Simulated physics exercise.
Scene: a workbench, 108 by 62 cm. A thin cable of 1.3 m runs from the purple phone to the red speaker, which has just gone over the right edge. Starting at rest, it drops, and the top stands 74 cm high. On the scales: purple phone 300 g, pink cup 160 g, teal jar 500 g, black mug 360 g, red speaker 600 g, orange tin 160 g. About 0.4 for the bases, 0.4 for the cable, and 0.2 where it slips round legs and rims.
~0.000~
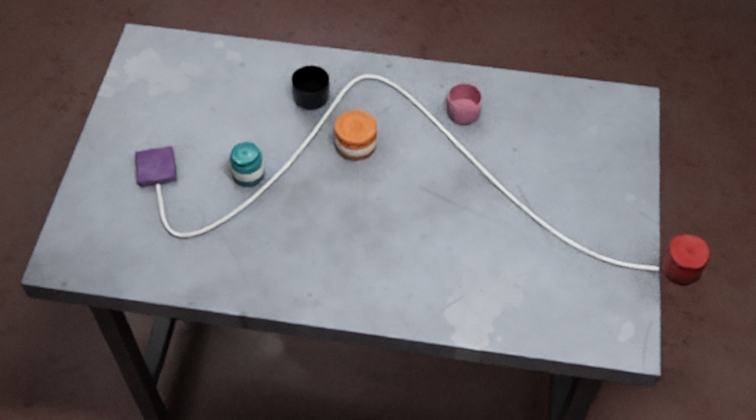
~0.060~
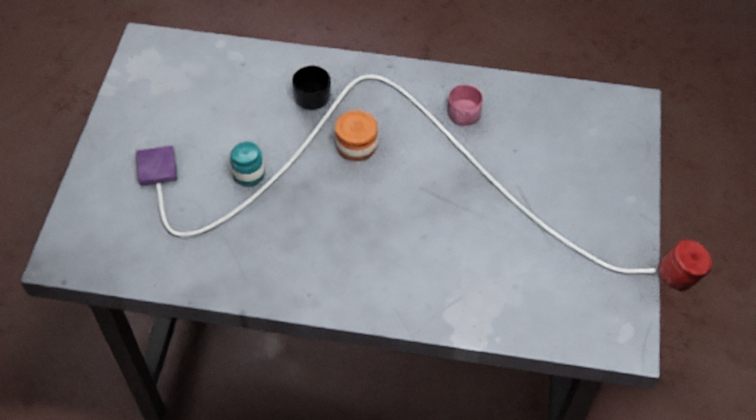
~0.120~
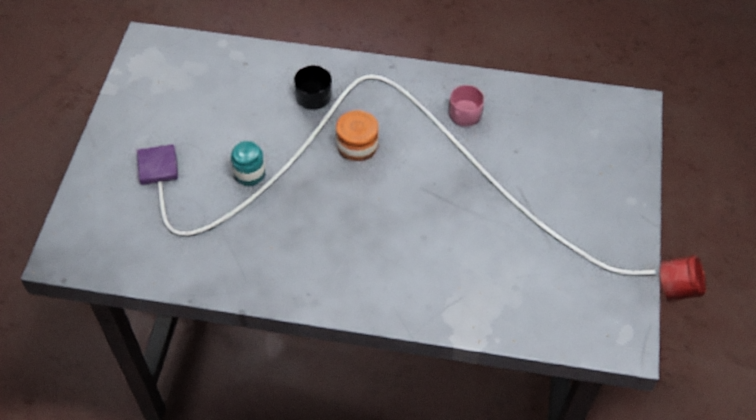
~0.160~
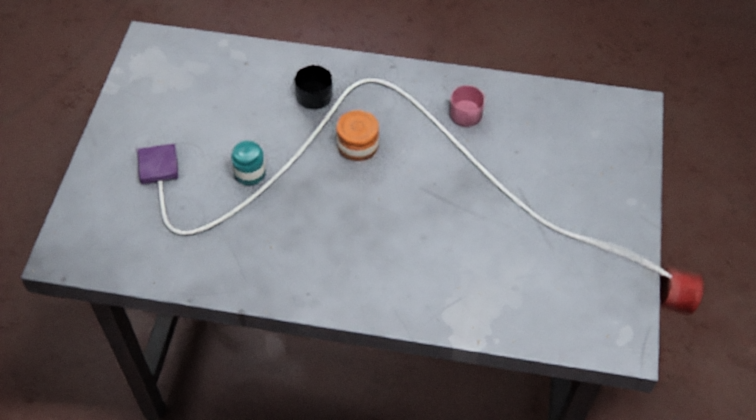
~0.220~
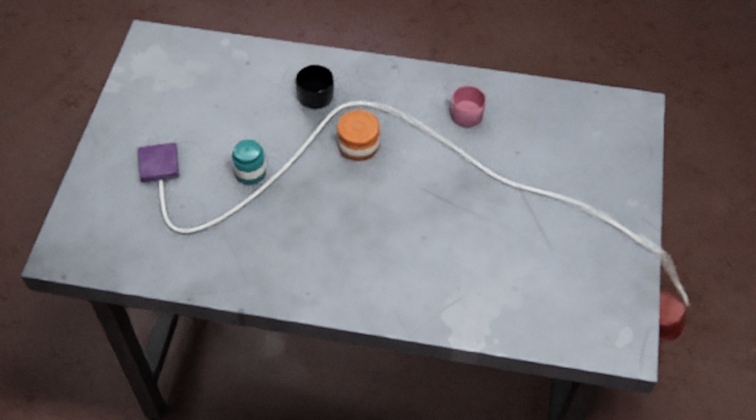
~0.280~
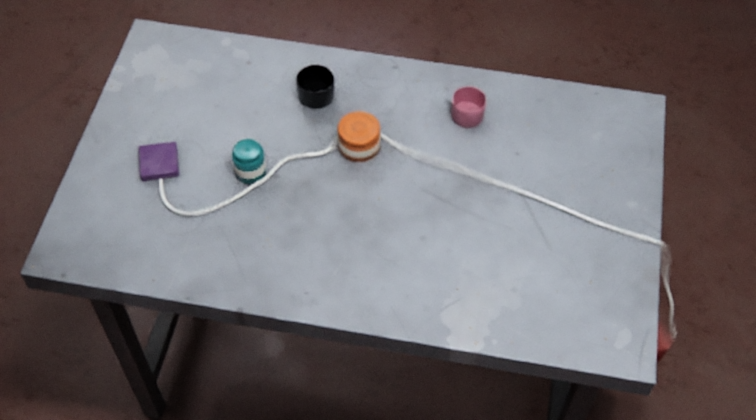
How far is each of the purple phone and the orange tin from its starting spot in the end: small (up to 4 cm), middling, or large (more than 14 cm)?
The purple phone ends a large distance away, the orange tin ends a large distance away.
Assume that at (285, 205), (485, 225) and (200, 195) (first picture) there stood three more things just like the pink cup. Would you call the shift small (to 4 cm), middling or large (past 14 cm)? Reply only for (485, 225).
At that spot the shift is slight.
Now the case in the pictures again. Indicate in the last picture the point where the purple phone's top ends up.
Resting point is at approximately (307, 216).
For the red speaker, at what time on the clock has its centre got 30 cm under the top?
At 0.32 s.
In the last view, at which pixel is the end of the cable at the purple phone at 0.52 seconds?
Somewhere around (240, 179) in the final picture.
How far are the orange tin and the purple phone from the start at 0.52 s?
Orange tin: 25 cm; purple phone: 10 cm.
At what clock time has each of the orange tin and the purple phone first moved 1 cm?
Orange tin: 0.34 s; purple phone: 0.38 s.
At 0.5 s, the cable's tail end at (240, 179); orange tin 26 cm off its start, purple phone 12 cm off its start, red speaker over the edge.
At 0.7 s, the cable's tail end at (311, 214); orange tin 49 cm off its start, purple phone 27 cm off its start, red speaker over the edge.
At 1.0 s, the cable's tail end at (330, 220); orange tin over the edge, purple phone 31 cm off its start at (307, 216), red speaker over the edge.
At 1.2 s, the cable's tail end at (330, 220); orange tin over the edge, purple phone 31 cm off its start, red speaker over the edge.
At 2.4 s, the cable's tail end at (330, 220); orange tin over the edge, purple phone 31 cm off its start at (307, 216), red speaker over the edge, teal jar 5 cm off its start at (273, 141).
